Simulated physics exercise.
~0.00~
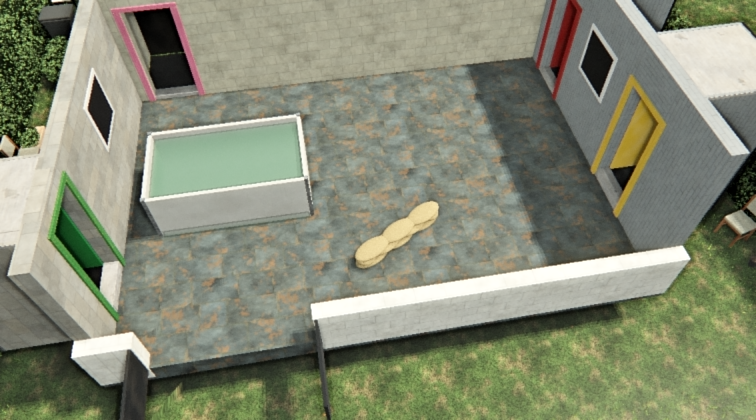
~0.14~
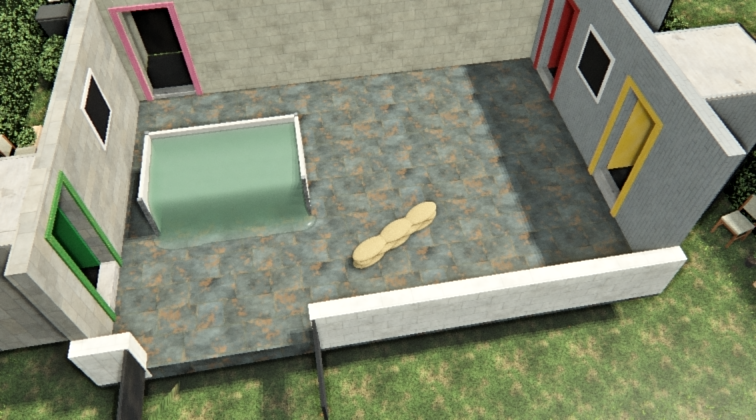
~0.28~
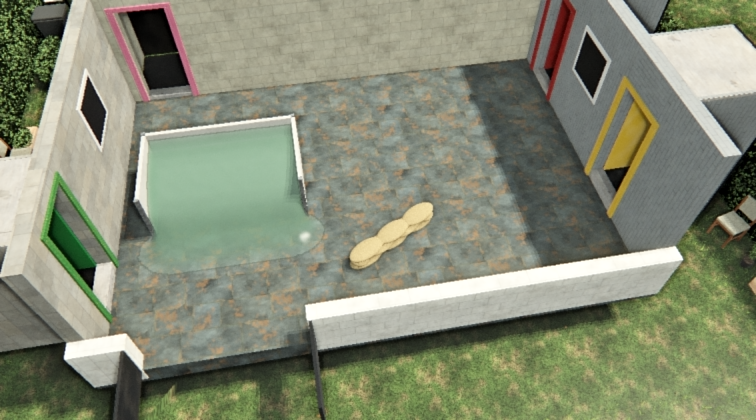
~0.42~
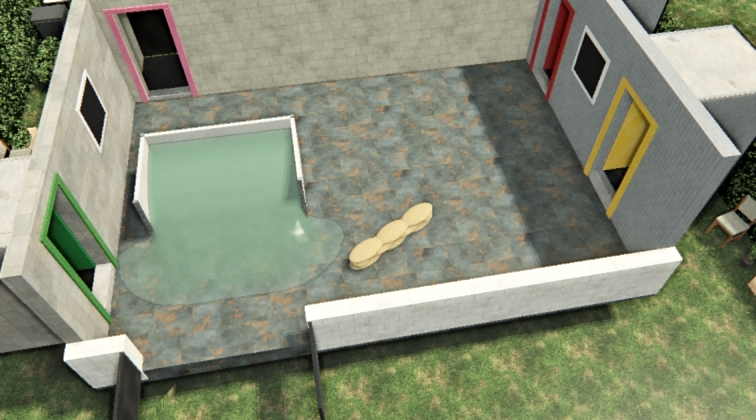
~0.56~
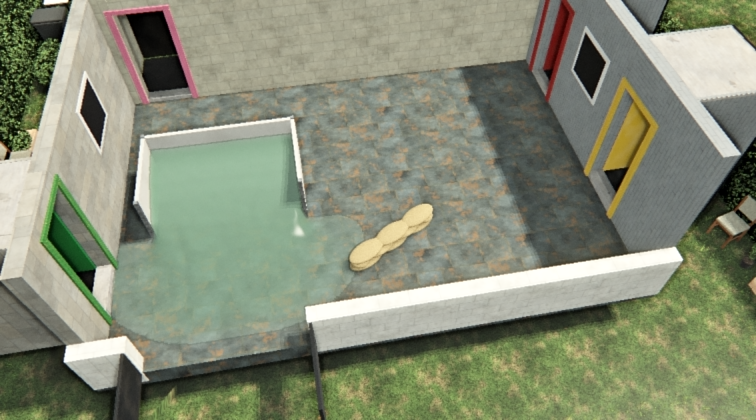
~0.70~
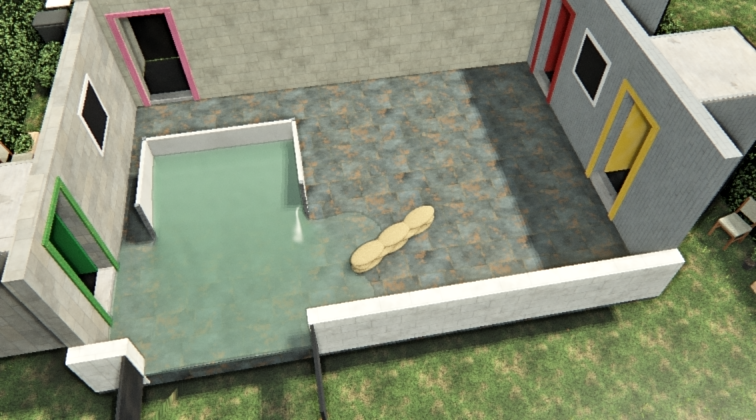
In a walled back court with pink, green, red and yellow door surrounds, greenish water sits in a white-walled tank. The near side of the tank gives way and water pours onto the mottled paving. It spreads toward the near end, past the green door, and rightward to the pale sandbags.
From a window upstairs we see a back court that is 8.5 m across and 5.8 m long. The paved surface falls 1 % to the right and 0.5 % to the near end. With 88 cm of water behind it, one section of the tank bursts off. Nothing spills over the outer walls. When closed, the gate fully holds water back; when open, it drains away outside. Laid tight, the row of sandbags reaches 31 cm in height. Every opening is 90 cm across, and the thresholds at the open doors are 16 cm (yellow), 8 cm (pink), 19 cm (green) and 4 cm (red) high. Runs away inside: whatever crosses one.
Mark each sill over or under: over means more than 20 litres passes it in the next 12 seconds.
Yellow door - under; pink door - under; green door - under; red door - under.
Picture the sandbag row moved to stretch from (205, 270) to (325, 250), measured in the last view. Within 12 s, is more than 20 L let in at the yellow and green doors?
Yellow within the limit, green exceeded.
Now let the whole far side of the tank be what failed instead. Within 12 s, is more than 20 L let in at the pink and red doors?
Result against the limit at pink: Limit broken; result at red: Limit broken.
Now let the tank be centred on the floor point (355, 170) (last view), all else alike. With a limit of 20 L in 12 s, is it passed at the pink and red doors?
Result - pink door does not exceed it, red door exceeds it.
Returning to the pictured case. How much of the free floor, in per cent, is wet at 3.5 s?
About 45 per cent.
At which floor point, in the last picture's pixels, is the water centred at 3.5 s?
Roughly (306, 256) in the last picture.
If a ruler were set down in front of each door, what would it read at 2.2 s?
In centimetres - yellow: 0, pink: 0, green: 14, red: 0.
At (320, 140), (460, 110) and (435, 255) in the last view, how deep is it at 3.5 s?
About 0, 0 and 3 cm respectively.
After 1.4 s water covers 20 % of the floor and is deepest (42 cm) near (108, 365); yellow door not reached, pink door not reached, green door 16 cm at the sill, 0 L in, red door not reached.
After 2.2 s water covers 30 % of the floor and is deepest (28 cm) near (120, 363); yellow door not reached, pink door not reached, green door 14 cm at the sill, 0 L in, red door not reached.
After 3.5 s water covers 45 % of the floor and is deepest (14 cm) near (325, 330); yellow door 11 cm at the sill, 0 L in, pink door not reached, green door 10 cm at the sill, 1 L in, red door not reached.
After 7.0 s water covers 55 % of the floor and is deepest (8 cm) near (632, 280); yellow door 7 cm at the sill, 0 L in, pink door 3 cm at the sill, 0 L in, green door 3 cm at the sill, 1 L in, red door 3 cm at the sill, 0 L in.
After 12.0 s water covers 55 % of the floor and is deepest (6 cm) near (632, 280); yellow door 5 cm at the sill, 0 L in, pink door 1 cm at the sill, 0 L in, green door 0 cm at the sill, 1 L in, red door 5 cm at the sill, 5 L in.
